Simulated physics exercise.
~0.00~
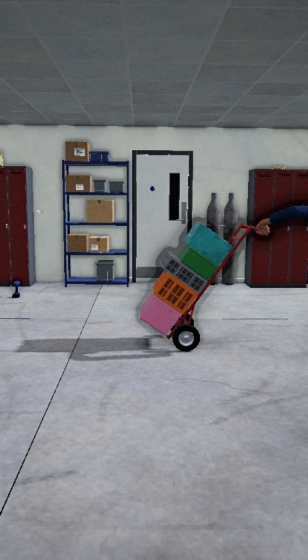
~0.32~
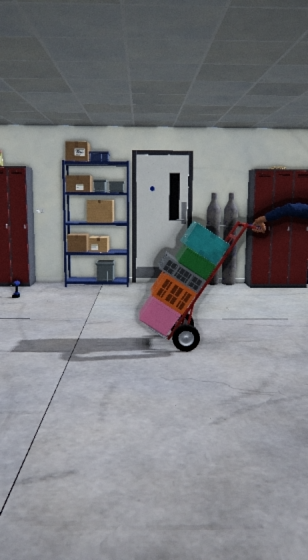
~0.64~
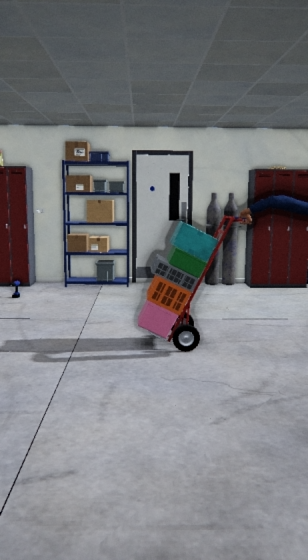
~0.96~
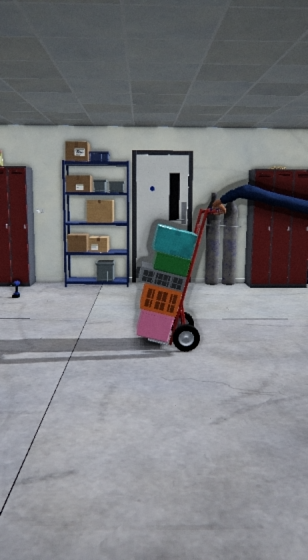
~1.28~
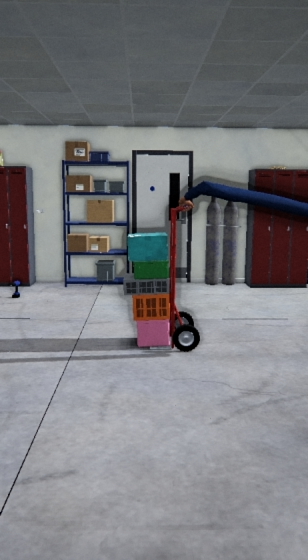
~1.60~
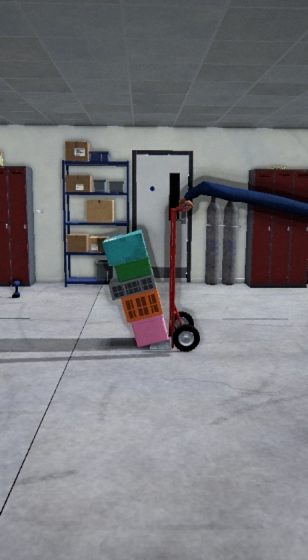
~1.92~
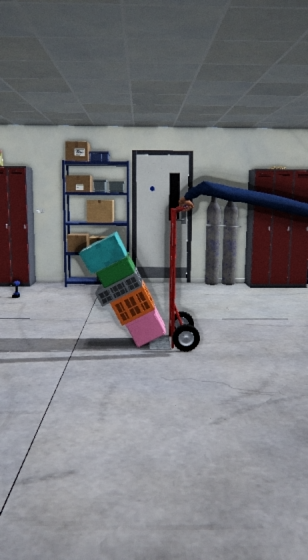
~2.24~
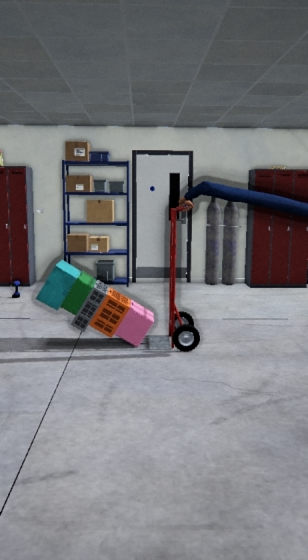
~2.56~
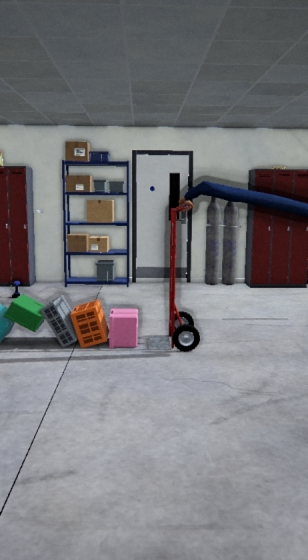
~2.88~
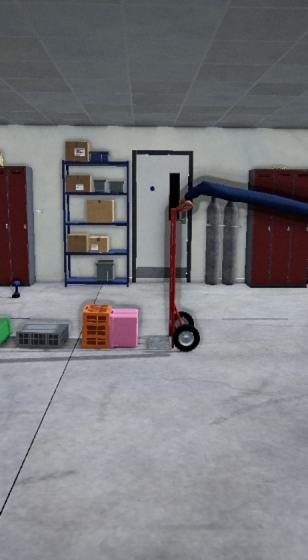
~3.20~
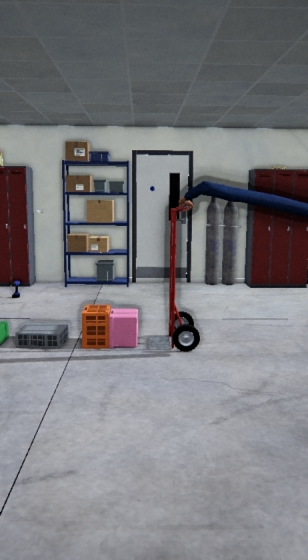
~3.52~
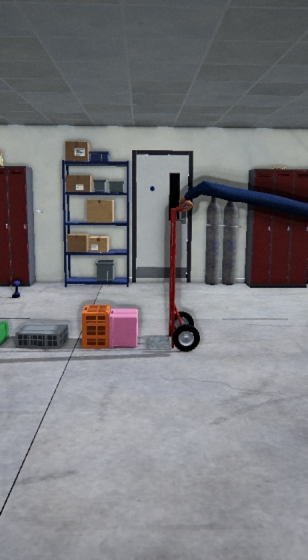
At first, a blue-sleeved arm holds a red sack truck leaning back to the right, with a pink tote, an orange crate, a grey crate, a green tote and a turquoise parcel stacked on it. The arm swings the truck upright, faster and faster, until it stands straight and stops. The whole stack keeps going, tipping away from the frame to the left. It topples over, and the upper pieces spill across the floor. The turquoise parcel slips out of view, the green tote rests at the left edge, and the grey and orange crates lie nearby, while the pink tote ends on its side by the truck.
